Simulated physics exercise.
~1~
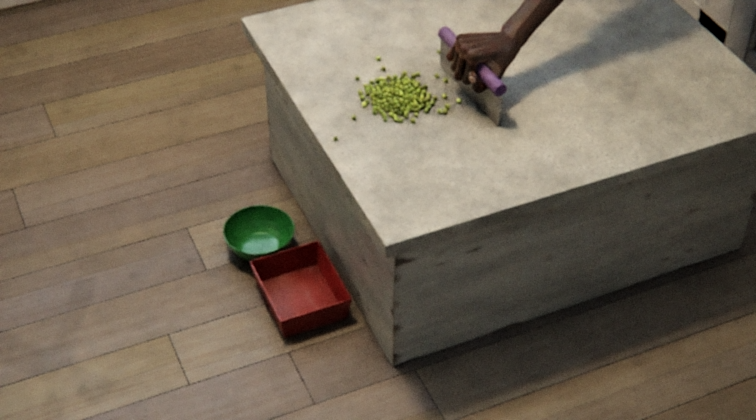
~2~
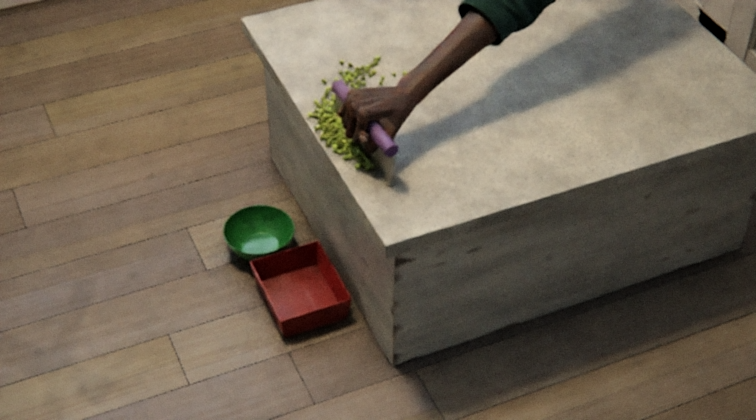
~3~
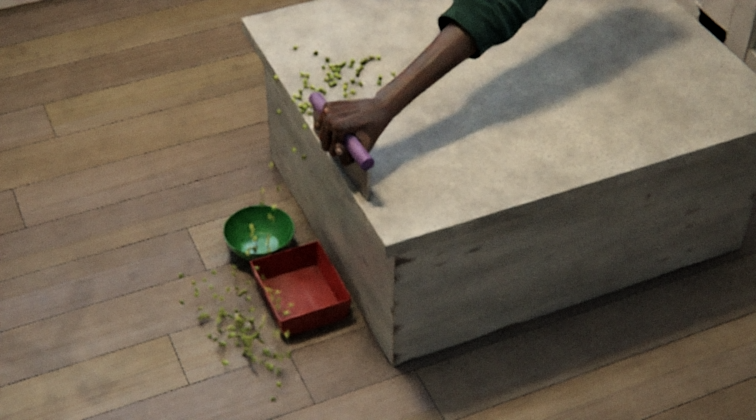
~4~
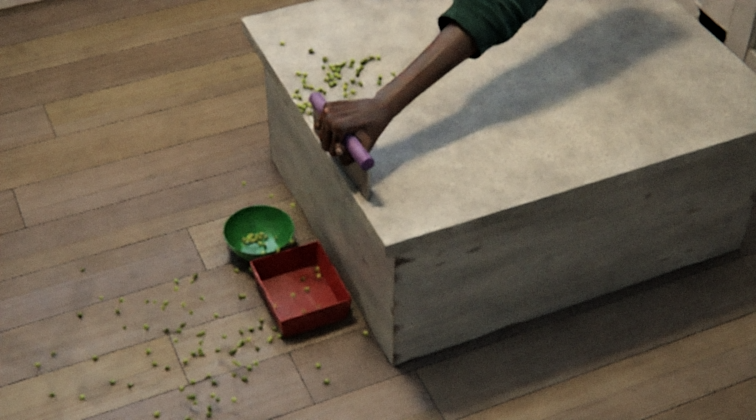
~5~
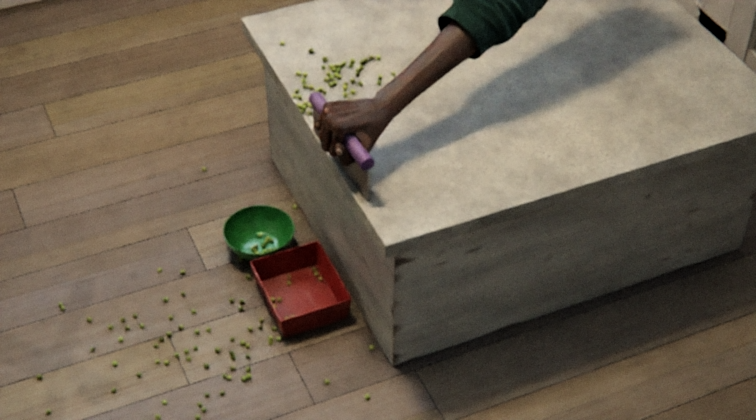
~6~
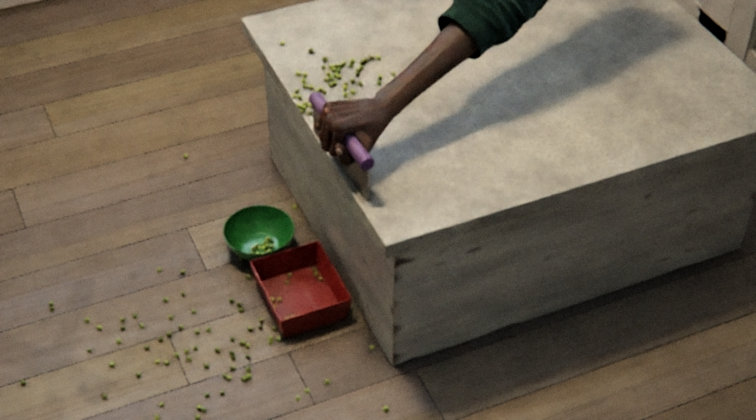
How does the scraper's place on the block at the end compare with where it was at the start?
At the start the scraper is near the back of the block's top, to the right of the pile of peas. By the end it has moved left and down and rests at the block's left edge, above the bowl and tin.
A hand with a scraper pushes green peas off a block, most scattering on the floor.
